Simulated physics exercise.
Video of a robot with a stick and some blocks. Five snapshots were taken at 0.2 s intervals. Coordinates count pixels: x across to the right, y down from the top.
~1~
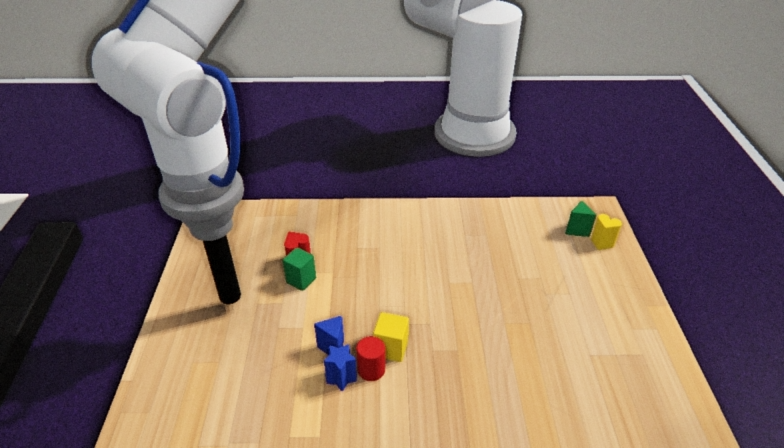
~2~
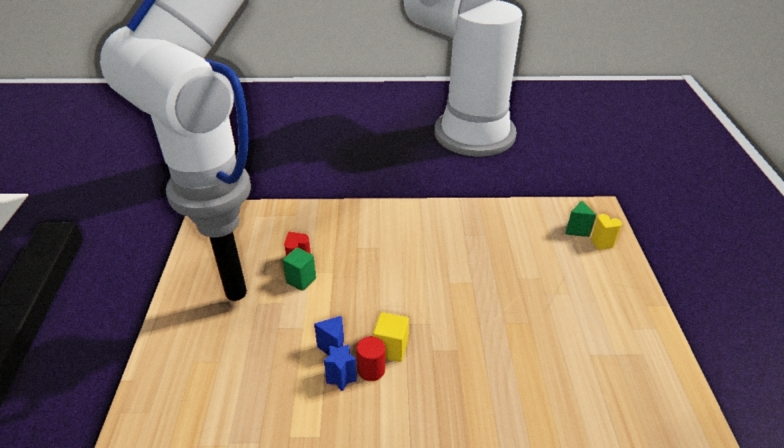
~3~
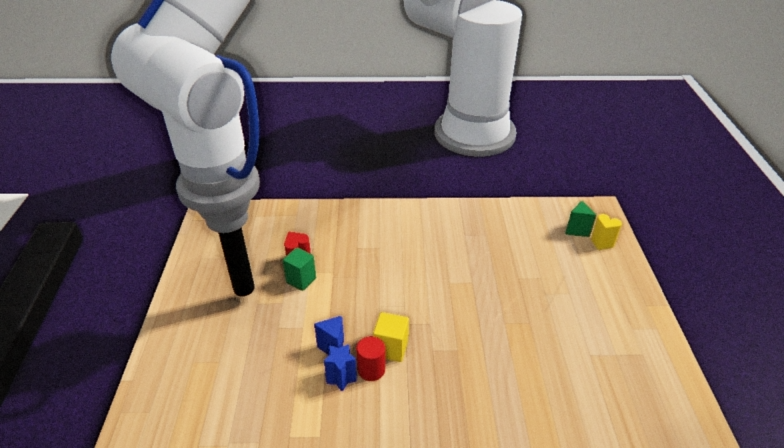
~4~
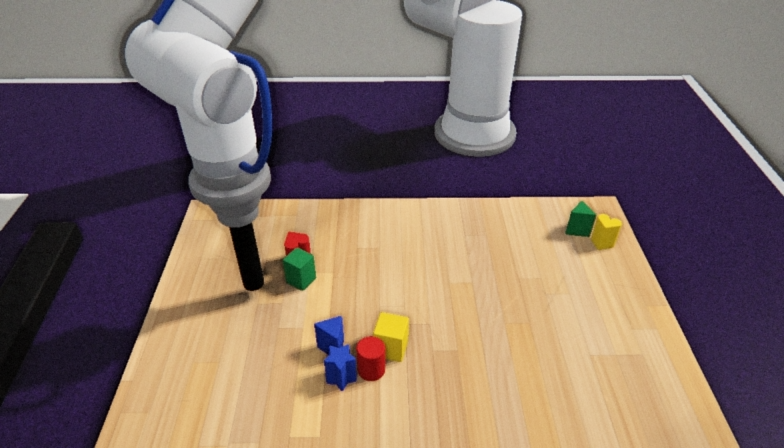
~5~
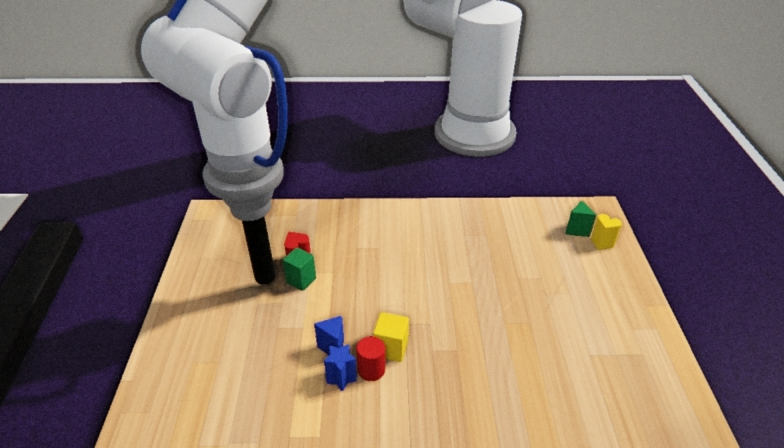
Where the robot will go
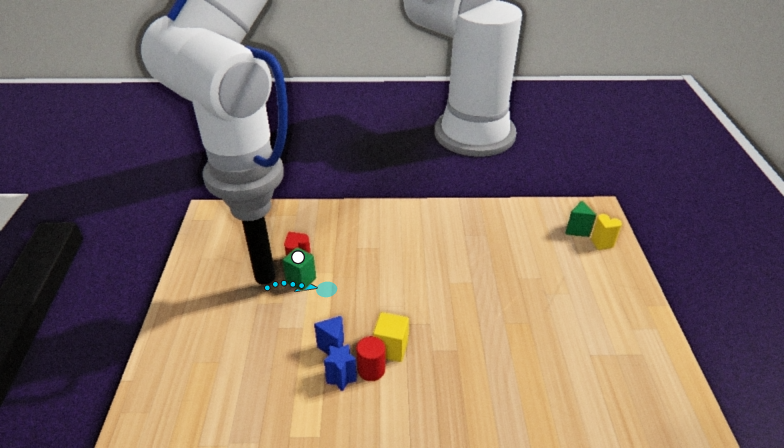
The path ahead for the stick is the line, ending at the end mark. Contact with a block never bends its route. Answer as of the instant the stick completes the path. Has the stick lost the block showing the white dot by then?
Yes
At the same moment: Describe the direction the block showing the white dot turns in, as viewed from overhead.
It rotates counterclockwise.
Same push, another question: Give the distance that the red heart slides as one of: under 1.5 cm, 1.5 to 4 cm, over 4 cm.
The distance will be below 1.5 cm.
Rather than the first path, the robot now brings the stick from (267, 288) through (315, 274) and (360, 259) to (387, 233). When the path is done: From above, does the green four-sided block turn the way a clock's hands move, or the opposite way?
Seen from overhead, it turns clockwise.
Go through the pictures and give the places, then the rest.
The first picture shows stick tip (231, 298); block tops, red heart (295, 239); green four-sided block (298, 257).
The second picture shows stick (237, 294); blocks unchanged.
The third picture shows stick (244, 290); blocks unchanged.
The fourth picture shows stick (254, 285); blocks unchanged.
The fifth picture shows stick (265, 278); red heart (295, 239); green four-sided block (298, 257).
Path on the board, from (267, 288) via (287, 283) and (307, 286), ending at (327, 289); the dot is on the green four-sided block.
What follows on the original path. Halfway along, stick (296, 276); green four-sided block (319, 255), turned 20° anticlockwise.
At the end, stick (326, 280); red heart in place; green four-sided block (337, 252), turned 80° anticlockwise.
